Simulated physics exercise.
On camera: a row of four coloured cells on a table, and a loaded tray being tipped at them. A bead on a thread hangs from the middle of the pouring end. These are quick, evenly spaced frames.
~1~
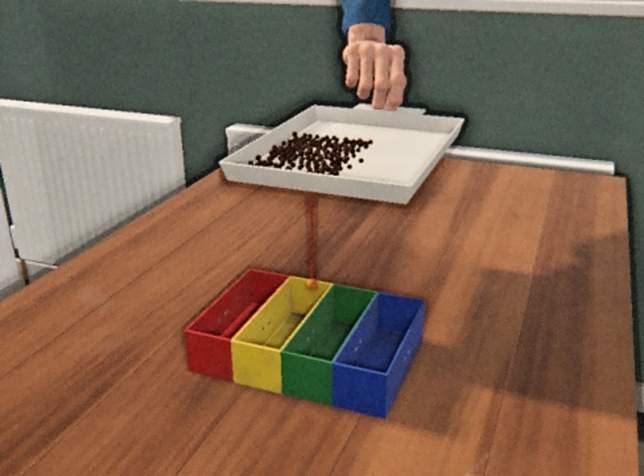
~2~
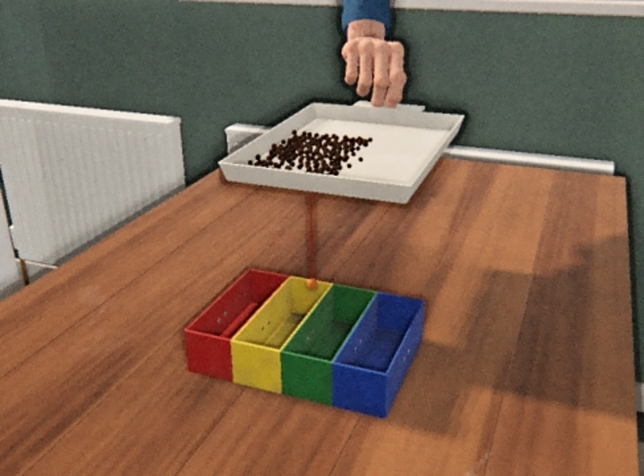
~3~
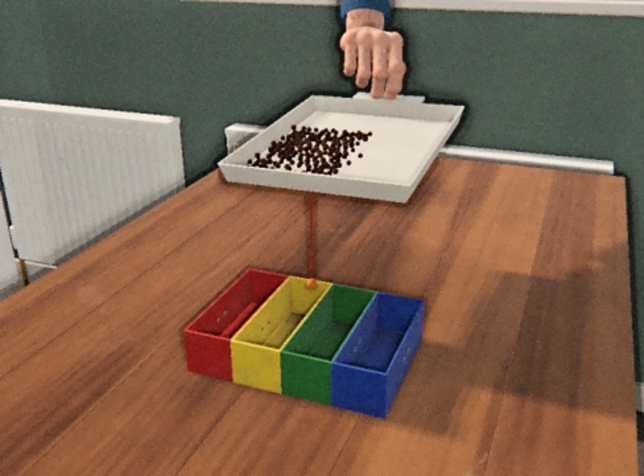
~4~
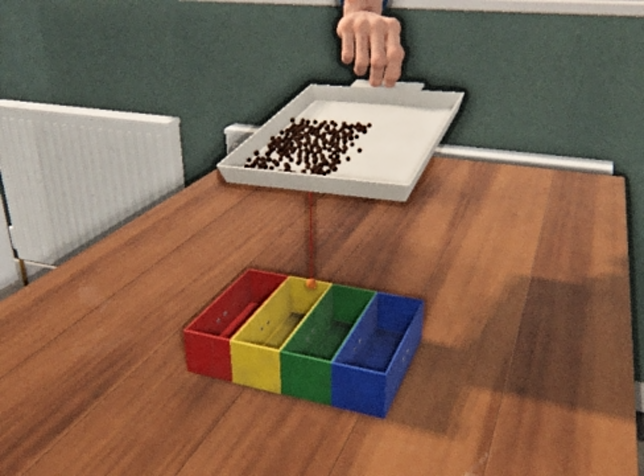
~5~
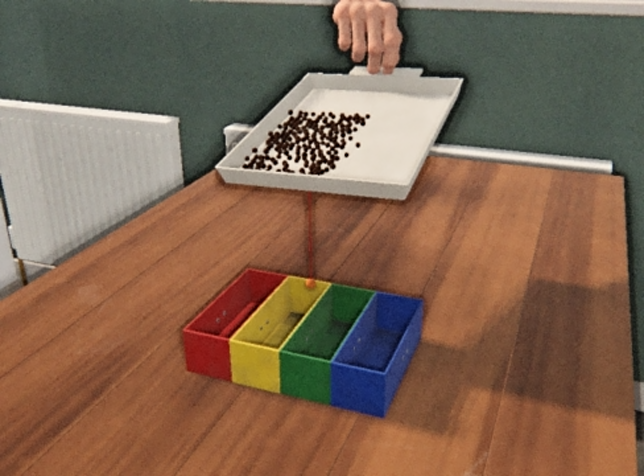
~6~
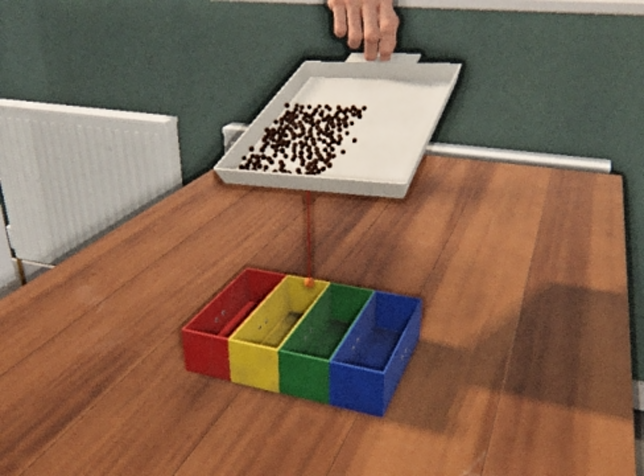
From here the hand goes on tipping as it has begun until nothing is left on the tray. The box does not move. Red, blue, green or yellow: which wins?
Most goes to the red cell.
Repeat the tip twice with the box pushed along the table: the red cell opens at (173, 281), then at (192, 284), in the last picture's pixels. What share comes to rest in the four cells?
About 100 and 100 per cent.
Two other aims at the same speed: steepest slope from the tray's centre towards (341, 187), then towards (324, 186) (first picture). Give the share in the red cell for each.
The first gives 10 %, the second 30 %.
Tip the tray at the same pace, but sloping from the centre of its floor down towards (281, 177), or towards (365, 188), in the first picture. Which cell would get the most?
In turn: That red cell; the blue cell.
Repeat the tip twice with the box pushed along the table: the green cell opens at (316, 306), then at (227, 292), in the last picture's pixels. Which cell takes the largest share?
At the first place the red one, at the second the green cell.
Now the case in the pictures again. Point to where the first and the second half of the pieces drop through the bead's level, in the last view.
Early half (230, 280), late half (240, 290).
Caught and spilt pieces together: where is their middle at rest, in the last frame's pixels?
Near (225, 344).
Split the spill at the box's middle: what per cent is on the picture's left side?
Roughly 100 in a hundred.
Soon, tray tipped steeply; all on the tray.
A while on, tray tipped right over; about a quarter on the tray; about a third in the red cell; a small part in the yellow cell; about a third falling or outside the box.
Towards the end, tray tipped past a quarter turn; about half in the red cell; about a quarter in the yellow cell; a stray few in the green cell; about a third falling or outside the box.
Finally, tray tipped past a quarter turn; about half in the red cell; about a quarter in the yellow cell; a stray few in the green cell; none in the blue cell; about a third outside the box.
